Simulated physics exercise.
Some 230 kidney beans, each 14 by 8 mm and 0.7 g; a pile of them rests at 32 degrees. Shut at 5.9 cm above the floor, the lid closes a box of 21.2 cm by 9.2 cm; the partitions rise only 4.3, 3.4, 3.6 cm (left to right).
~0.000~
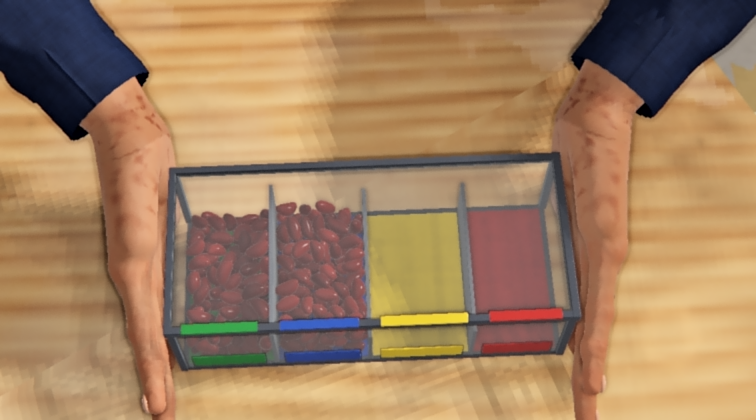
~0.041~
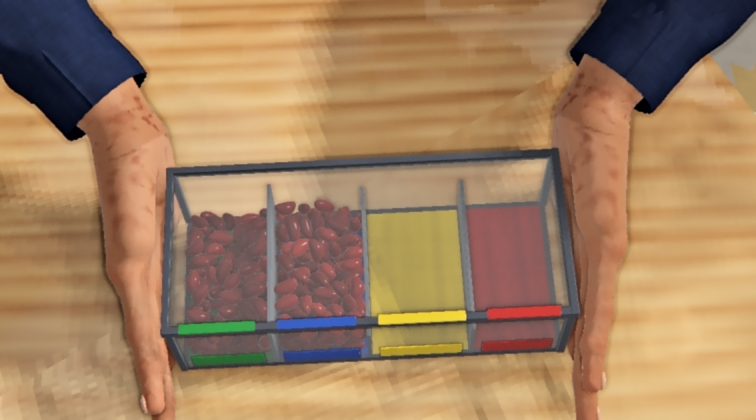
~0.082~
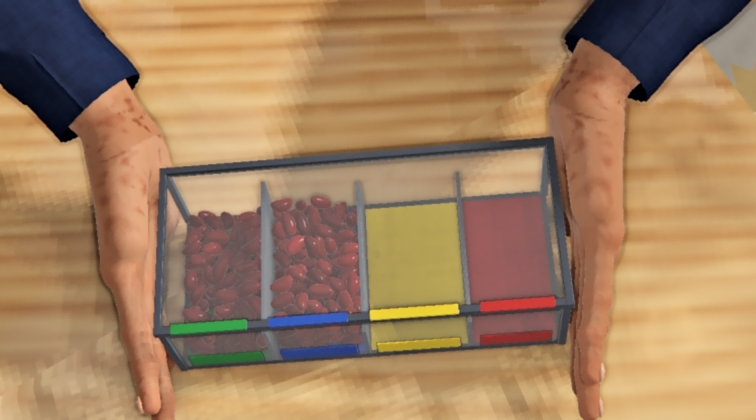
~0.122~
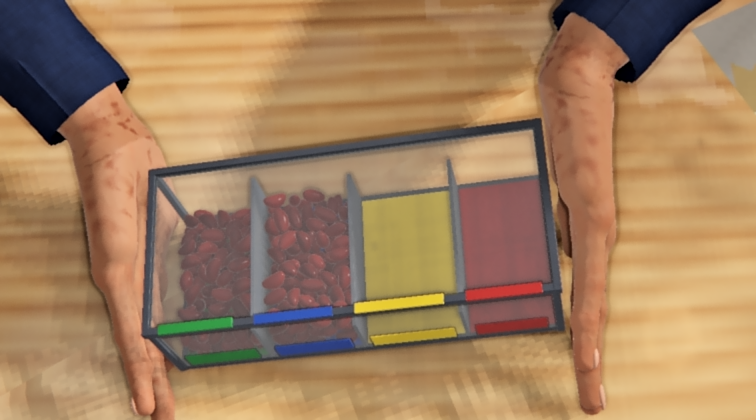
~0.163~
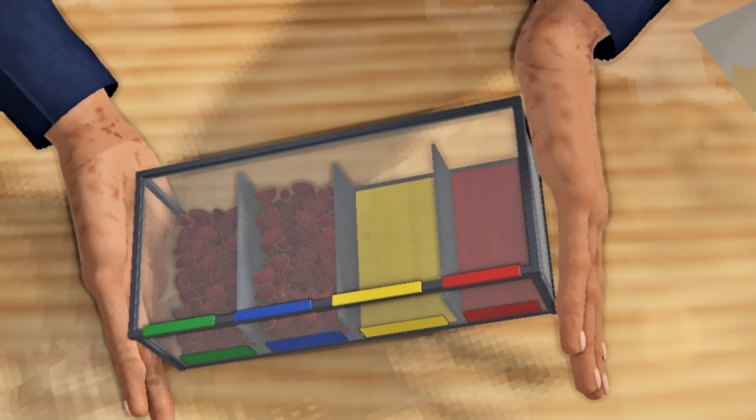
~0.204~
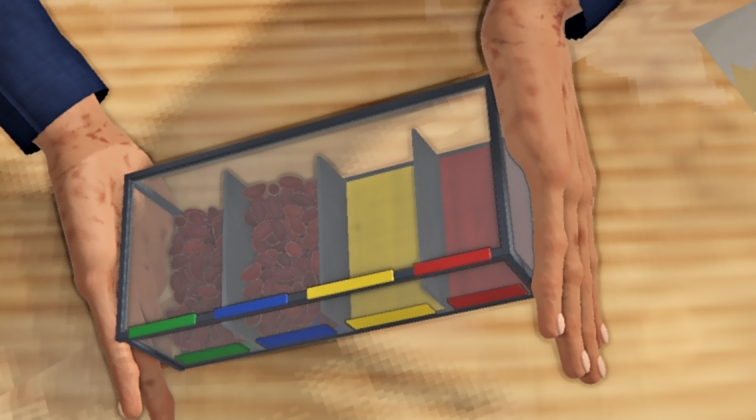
The clip opens on two hands holding a clear, lidded box, with dark red beans in its green- and blue-marked compartments and none in the yellow and red ones. The box barely moves at first, then the hands tilt it increasingly quickly, right end rising, while the beans stay in their compartments.
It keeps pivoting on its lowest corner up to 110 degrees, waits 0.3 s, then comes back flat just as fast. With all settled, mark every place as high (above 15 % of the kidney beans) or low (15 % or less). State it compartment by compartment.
Red: Low; blue: High; green: High; yellow: Low.
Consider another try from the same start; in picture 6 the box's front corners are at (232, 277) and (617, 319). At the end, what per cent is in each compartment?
That leaves red with 65 percent, blue with 5, green with 30 and yellow with 0 percent.
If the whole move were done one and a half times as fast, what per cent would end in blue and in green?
Expect blue at 45 percent and green at 55 percent.
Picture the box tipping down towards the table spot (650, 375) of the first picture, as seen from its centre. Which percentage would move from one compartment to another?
My guess is roughly 70 percent.
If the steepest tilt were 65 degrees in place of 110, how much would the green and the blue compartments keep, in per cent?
Result - green 45 percent, blue 55 percent.
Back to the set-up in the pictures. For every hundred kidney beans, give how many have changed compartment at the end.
Result: Roughly 15 %.
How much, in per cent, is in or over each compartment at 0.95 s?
Red 0 %, blue 45 %, green 55 %, yellow 0 %.
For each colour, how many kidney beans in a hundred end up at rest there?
Red 0, blue 45, green 55, yellow 0.
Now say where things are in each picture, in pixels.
In the first frame, box tilt 0 degrees, front corners at (171, 329) and (572, 312); blue 55 %, green 45 %.
In the second frame, box tilt 1 degrees, front corners at (169, 329) and (571, 309).
In the third frame, box tilt 5 degrees, front corners at (161, 329) and (566, 300), lowest corner left back.
In the fourth frame, box tilt 10 degrees, front corners at (150, 330) and (553, 285), lowest corner left back.
In the fifth frame, box tilt 17 degrees, front corners at (137, 332) and (532, 267), lowest corner left back.
In the sixth frame, box tilt 24 degrees, front corners at (124, 334) and (503, 250), lowest corner left back; blue 55 %, green 45 %. Its pace works out near 165 degrees a second.
After 0.95 s, tilt 110 degrees; blue 45 %, green 55 %.
After 1.44 s, tilt 60 degrees; blue 45 %, green 55 %.
After 2.01 s, tilt 0 degrees; blue 45 %, green 55 %.
By 2.4 s all is still; red 0 %, blue 45 %, green 55 %, yellow 0 %.
